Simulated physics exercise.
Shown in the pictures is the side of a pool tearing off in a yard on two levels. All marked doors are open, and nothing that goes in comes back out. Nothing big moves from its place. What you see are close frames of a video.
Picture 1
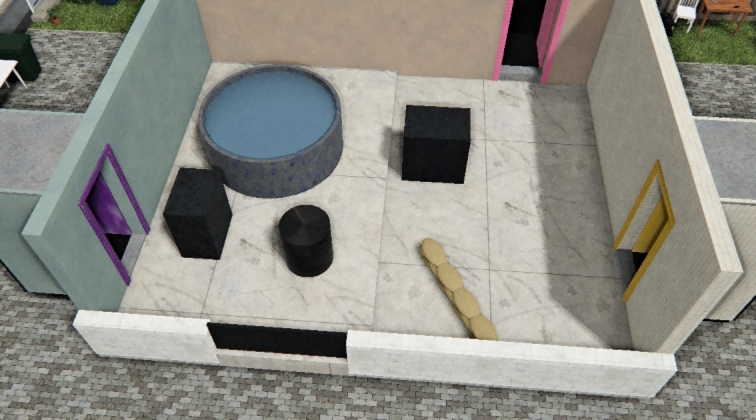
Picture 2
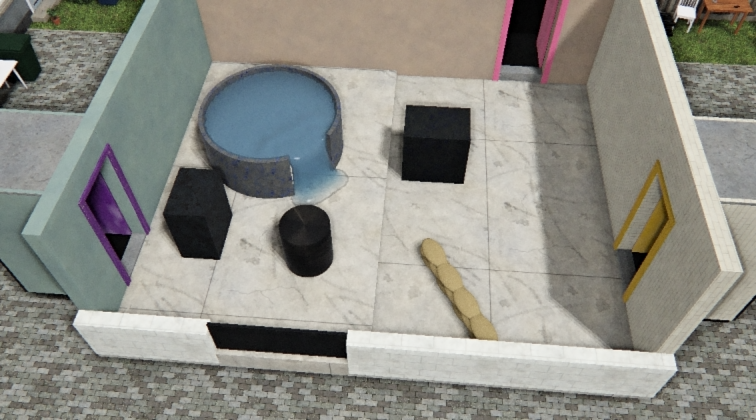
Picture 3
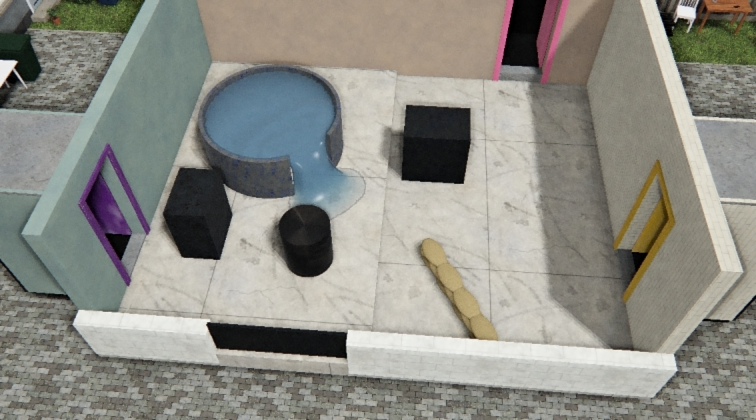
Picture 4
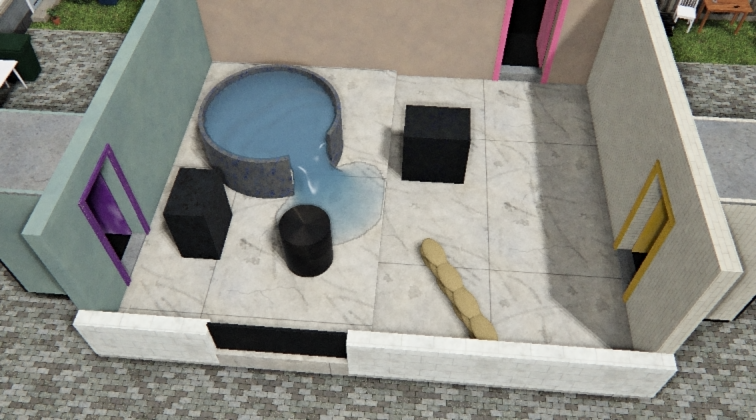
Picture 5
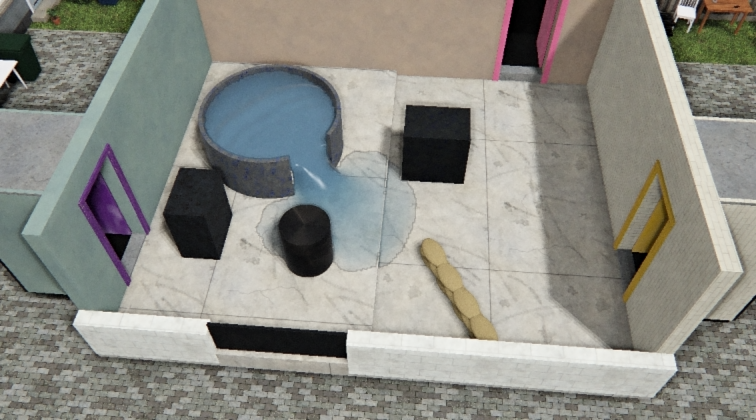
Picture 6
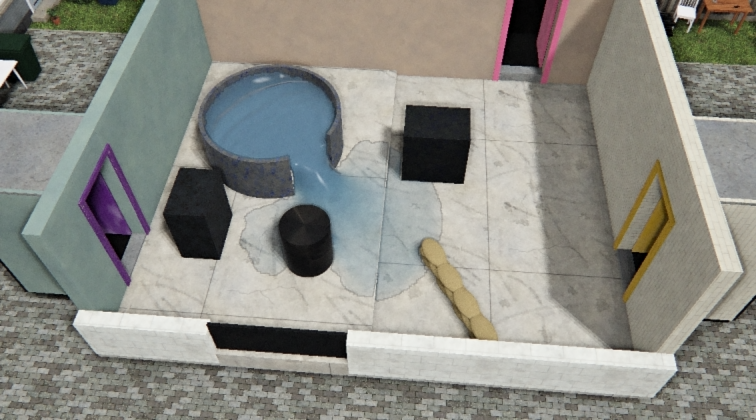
In a walled, roofless yard with a pale marble floor, a round grey pool of still water stands near dark blocks and a tan segmented log. A gap opens in the pool's front right side and water pours out, spreading around the dark cylinder and across the floor to the log.
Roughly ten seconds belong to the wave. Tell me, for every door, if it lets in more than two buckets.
Here it is: The pink door keeps it to two or fewer; the yellow door lets more than two through; the purple door lets more than two through.
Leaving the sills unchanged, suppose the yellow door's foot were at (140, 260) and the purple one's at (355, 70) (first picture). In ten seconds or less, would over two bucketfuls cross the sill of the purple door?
The purple door falls short.
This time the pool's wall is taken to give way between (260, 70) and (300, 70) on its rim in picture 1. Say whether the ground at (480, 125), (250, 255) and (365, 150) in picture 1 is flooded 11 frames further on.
The first spot is swamped, the second spared, the third spared.
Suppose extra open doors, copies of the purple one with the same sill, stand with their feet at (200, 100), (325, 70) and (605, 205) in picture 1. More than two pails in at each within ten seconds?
As listed: Takes less, stays under, goes over.
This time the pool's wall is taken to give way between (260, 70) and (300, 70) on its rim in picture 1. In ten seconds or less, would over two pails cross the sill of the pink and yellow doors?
My reading: Pink door keeps below it, yellow door keeps below it.
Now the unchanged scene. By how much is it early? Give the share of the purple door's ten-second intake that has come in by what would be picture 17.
About 0 per cent.
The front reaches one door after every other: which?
Going by the pictures, I'd say the pink one.
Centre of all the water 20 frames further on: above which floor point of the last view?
Estimate: (346, 205).
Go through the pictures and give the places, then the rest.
In the first picture, still water in the pool at (271, 113).
In the second picture, the front is at (343, 175), out from the gap at (313, 172).
In the third picture, the front is at (361, 191), out from the gap at (313, 173).
In the fourth picture, the front is at (370, 224), out from the gap at (313, 174).
In the fifth picture, the front is at (385, 262), out from the gap at (313, 174).
In the sixth picture, water pours out at (313, 173) and has run to (401, 287).
A moment on, water covers 30 % of the floor; the pink door not reached, the yellow door not reached, the purple door not reached.
Next, water covers 45 % of the floor; the pink door not reached, the yellow door under two buckets in, the purple door not reached.
Then, water covers 55 % of the floor; the pink door not reached, the yellow door far over two buckets in, the purple door wet at the sill, nothing in.
Later, water covers 70 % of the floor; the pink door wet at the sill, nothing in, the yellow door far over two buckets in, the purple door over two buckets in.
In the end, water covers 85 % of the floor; the pink door wet at the sill, nothing in, the yellow door far over two buckets in, the purple door far over two buckets in.
